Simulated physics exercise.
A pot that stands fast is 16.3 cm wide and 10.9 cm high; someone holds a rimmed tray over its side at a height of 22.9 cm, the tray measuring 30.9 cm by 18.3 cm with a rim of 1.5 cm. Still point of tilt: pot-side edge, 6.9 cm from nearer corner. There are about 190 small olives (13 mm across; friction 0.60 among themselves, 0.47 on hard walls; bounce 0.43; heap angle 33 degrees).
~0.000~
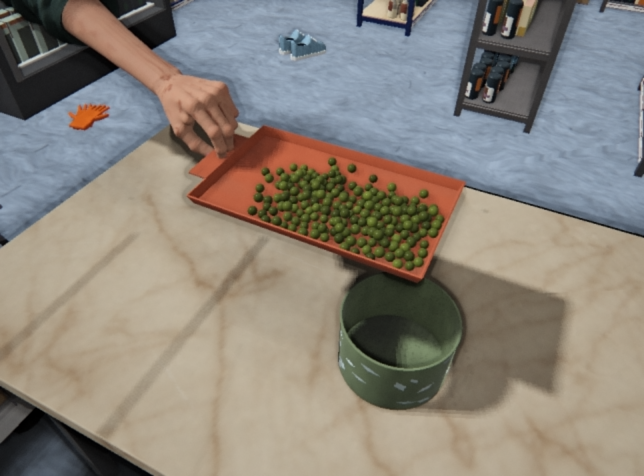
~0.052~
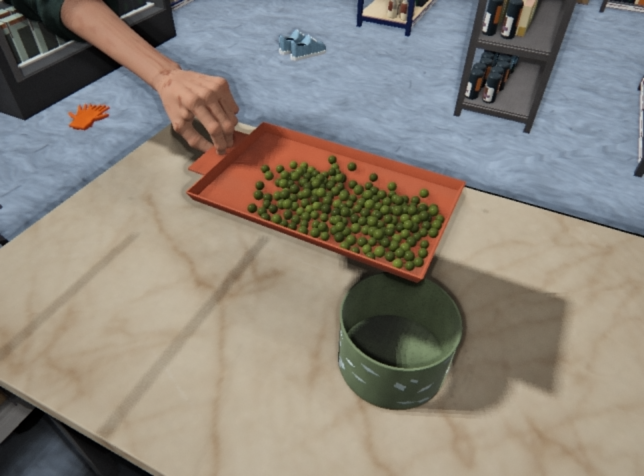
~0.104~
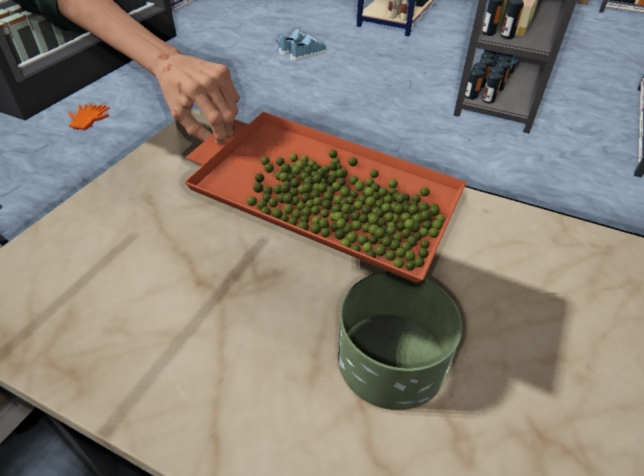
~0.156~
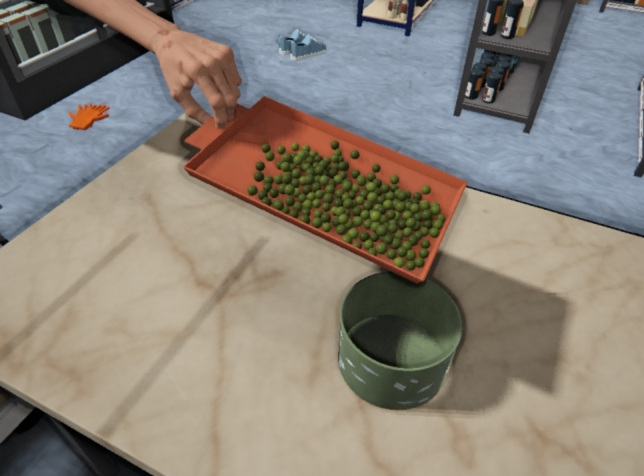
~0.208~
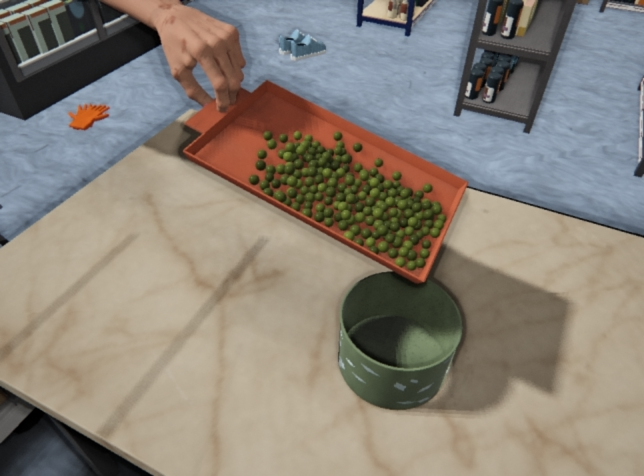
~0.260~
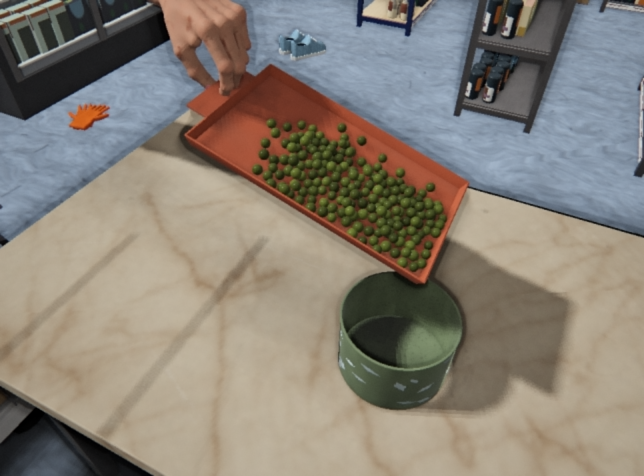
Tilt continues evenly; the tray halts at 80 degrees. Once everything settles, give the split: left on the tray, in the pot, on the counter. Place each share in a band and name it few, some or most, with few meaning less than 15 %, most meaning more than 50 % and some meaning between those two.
In the end: Tray few, pot some, counter most.
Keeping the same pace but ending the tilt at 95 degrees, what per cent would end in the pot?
That comes out at some 25 per cent.
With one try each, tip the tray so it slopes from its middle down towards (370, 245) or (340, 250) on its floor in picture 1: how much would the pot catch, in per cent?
Approximately 70 percent, then 65 percent.
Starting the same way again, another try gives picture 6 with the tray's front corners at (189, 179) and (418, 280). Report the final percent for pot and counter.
The pot gets 75 and the counter 25.
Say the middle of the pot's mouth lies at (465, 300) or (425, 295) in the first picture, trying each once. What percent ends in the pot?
Some 65 and 45 per cent.
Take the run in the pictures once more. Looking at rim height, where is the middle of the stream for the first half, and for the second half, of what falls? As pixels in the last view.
Roughly (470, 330) to start, and after that (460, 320).
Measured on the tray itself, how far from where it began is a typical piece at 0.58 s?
It has moved some 3 cm from its start.
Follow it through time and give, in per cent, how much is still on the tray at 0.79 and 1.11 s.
About 85, 15.
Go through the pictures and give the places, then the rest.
The first frame shows tray tilt 0 degrees, front corners at (192, 194) and (419, 273); middle of the pieces at (343, 209); pot at (401, 316).
The second frame shows tray tilt 1 degrees, front corners at (192, 191) and (419, 274); middle of the pieces at (343, 207).
The third frame shows tray tilt 4 degrees, front corners at (190, 181) and (420, 274), lowest corner right front; middle of the pieces at (344, 203).
The fourth frame shows tray tilt 9 degrees, front corners at (189, 166) and (421, 275), lowest corner right front; middle of the pieces at (346, 198).
The fifth frame shows tray tilt 14 degrees, front corners at (190, 150) and (421, 276), lowest corner right front; middle of the pieces at (349, 193).
The sixth frame shows tray tilt 19 degrees, front corners at (191, 135) and (422, 277), lowest corner right front; middle of the pieces at (352, 188); pot at (401, 316). Its pace works out near 95 degrees a second.
After 0.58 s, tilt 49 degrees; the tray holds 100 %, the pot 0 %.
After 0.79 s, tilt 69 degrees; the tray holds 85 %, the pot 0 %.
After 1.11 s, tilt 80 degrees; the tray holds 15 %, the pot 15 %.
At rest (2.5 s), tray 0 %, pot 30 %, counter 70 %.
